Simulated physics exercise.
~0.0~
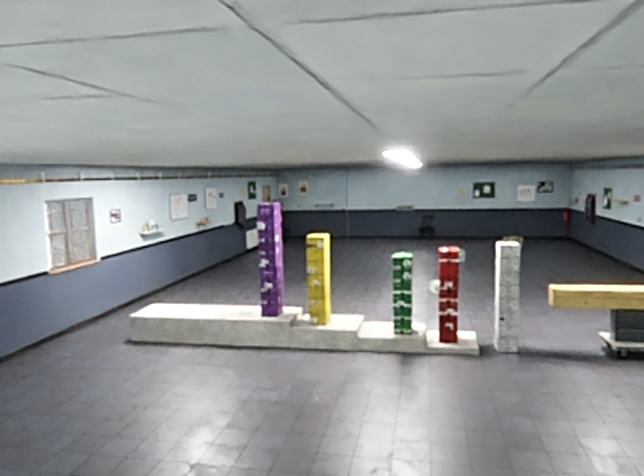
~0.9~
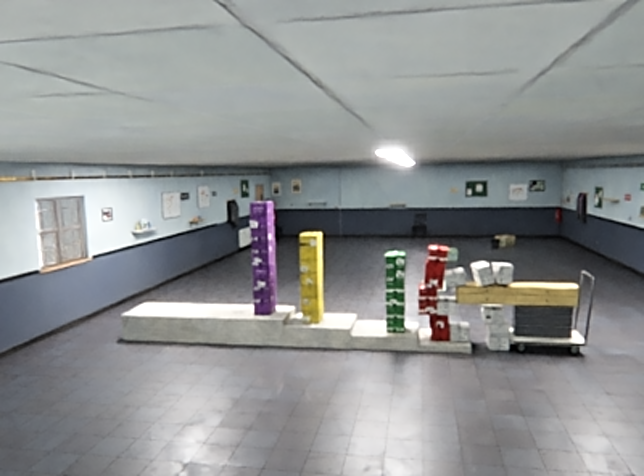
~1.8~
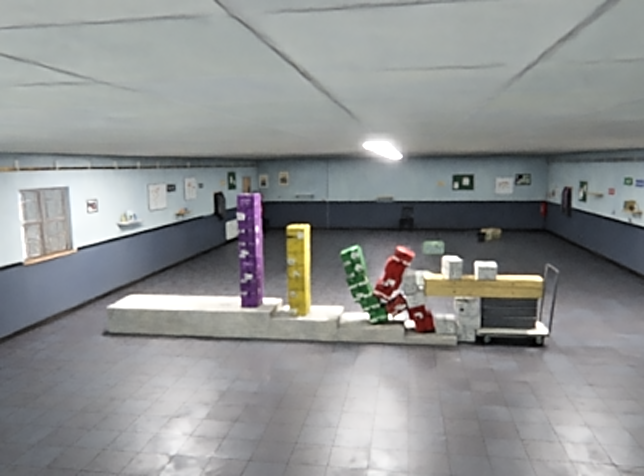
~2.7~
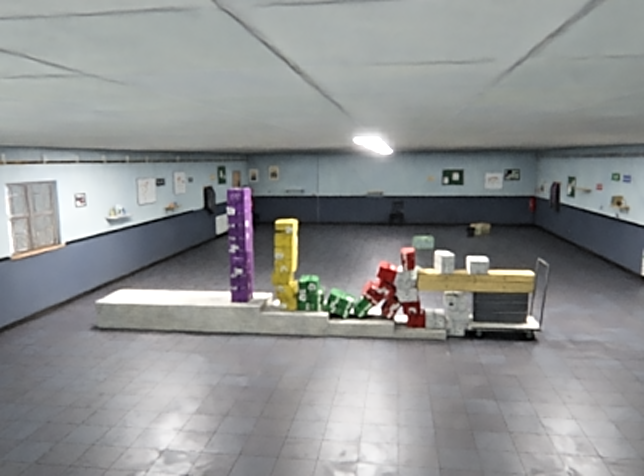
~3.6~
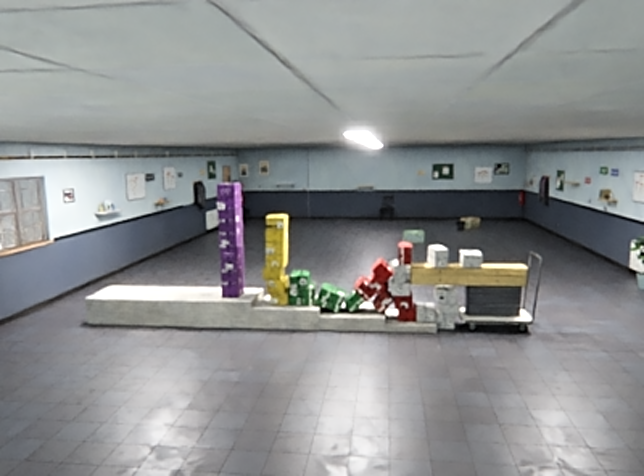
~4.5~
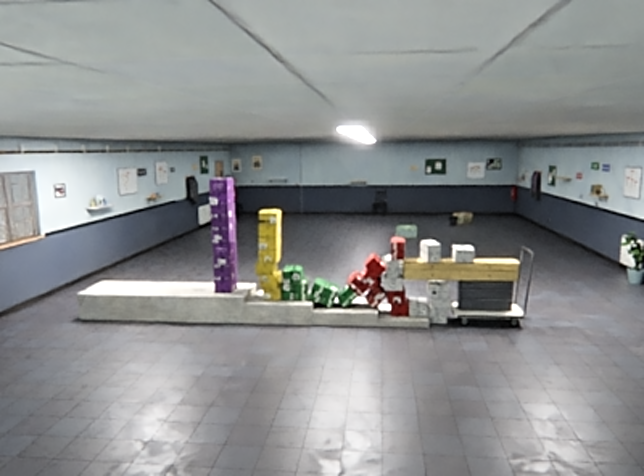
The clip opens on a wide, tiled room where tall stacks of purple, yellow, green, red and pale parcels stand on low steps, with a trolley carrying a long yellowish case at the right edge. The trolley rolls left and its jutting case knocks the pale stack apart, shoving into the red one. The red stack leans and breaks, pushing the green stack over to the left. Green parcels tumble along the steps to the foot of the yellow stack. Everything settles, with the red parcels heaped against the trolley's load and the yellow and purple stacks still upright.
